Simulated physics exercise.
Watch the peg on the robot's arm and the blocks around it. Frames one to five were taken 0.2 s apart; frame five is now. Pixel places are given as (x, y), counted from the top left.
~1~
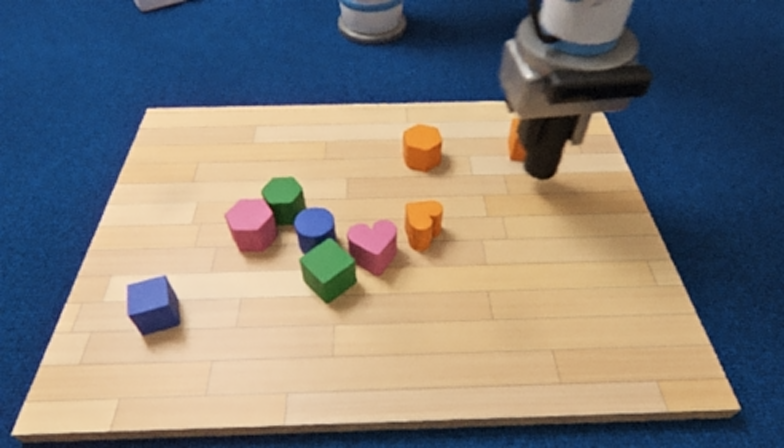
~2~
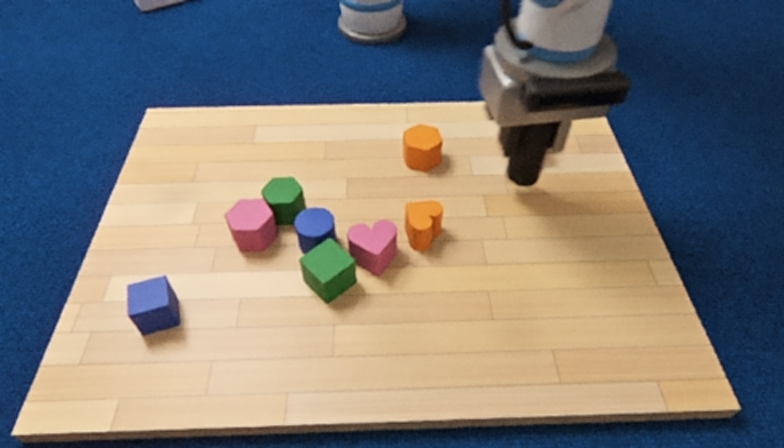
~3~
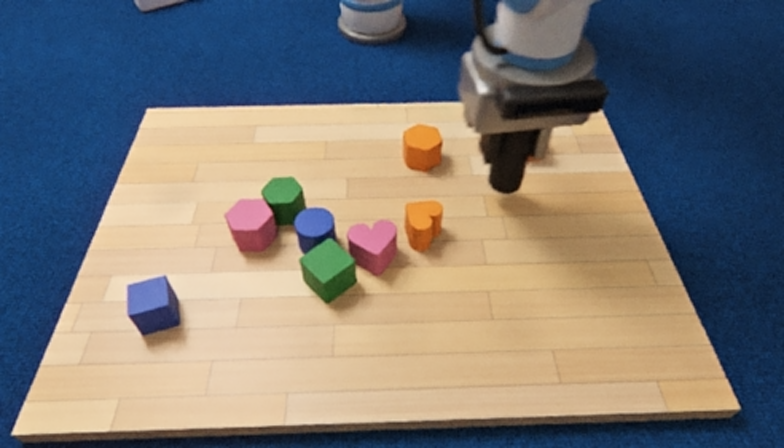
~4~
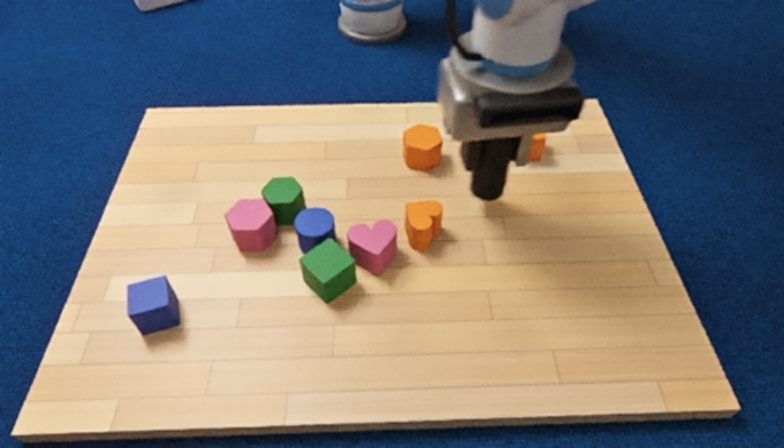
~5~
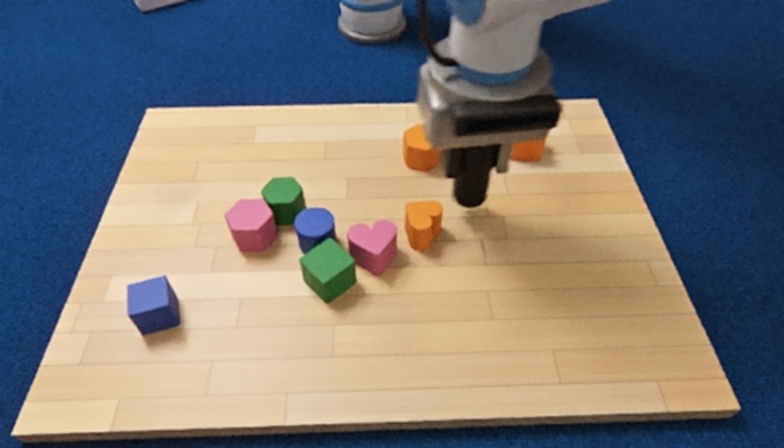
A light wooden board lies on a blue surface, seen from above at an angle by a still camera. A blue cube sits at left, with pink and green hexagonal blocks, a blue round block, a green cube and a pink heart near the middle, and orange blocks to the right. The robot arm's dark peg glides left and slightly nearer, while the blocks stay still.
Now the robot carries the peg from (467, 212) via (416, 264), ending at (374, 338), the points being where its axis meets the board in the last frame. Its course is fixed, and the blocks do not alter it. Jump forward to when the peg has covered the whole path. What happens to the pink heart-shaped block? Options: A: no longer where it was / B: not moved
Choice A: No longer where it was.
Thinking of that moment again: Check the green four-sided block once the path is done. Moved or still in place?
Moved off its spot.
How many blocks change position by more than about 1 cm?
My prediction: No fewer than three blocks.
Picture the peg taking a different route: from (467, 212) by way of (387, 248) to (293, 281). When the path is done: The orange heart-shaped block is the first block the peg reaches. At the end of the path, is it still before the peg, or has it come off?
At the end of the path, the peg has already lost the orange heart-shaped block, which lies beside or behind it.
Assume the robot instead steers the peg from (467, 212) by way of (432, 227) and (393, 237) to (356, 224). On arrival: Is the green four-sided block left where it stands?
The answer is no.
The first path, step by step. One third of the way, peg at (430, 229); green four-sided block at (317, 264); pink heart-shaped block at (351, 245), turned 15° clockwise; orange heart-shaped block at (393, 234).
Two thirds of the way, peg at (403, 273); green four-sided block at (289, 272); pink heart-shaped block at (324, 252), turned 20° clockwise; orange heart-shaped block at (360, 265), turned 55° clockwise.
At the end, peg at (374, 324); green four-sided block at (289, 272); pink heart-shaped block at (324, 252), turned 20° clockwise; orange hexagonal block not moved; orange heart-shaped block at (350, 277), turned 105° clockwise.
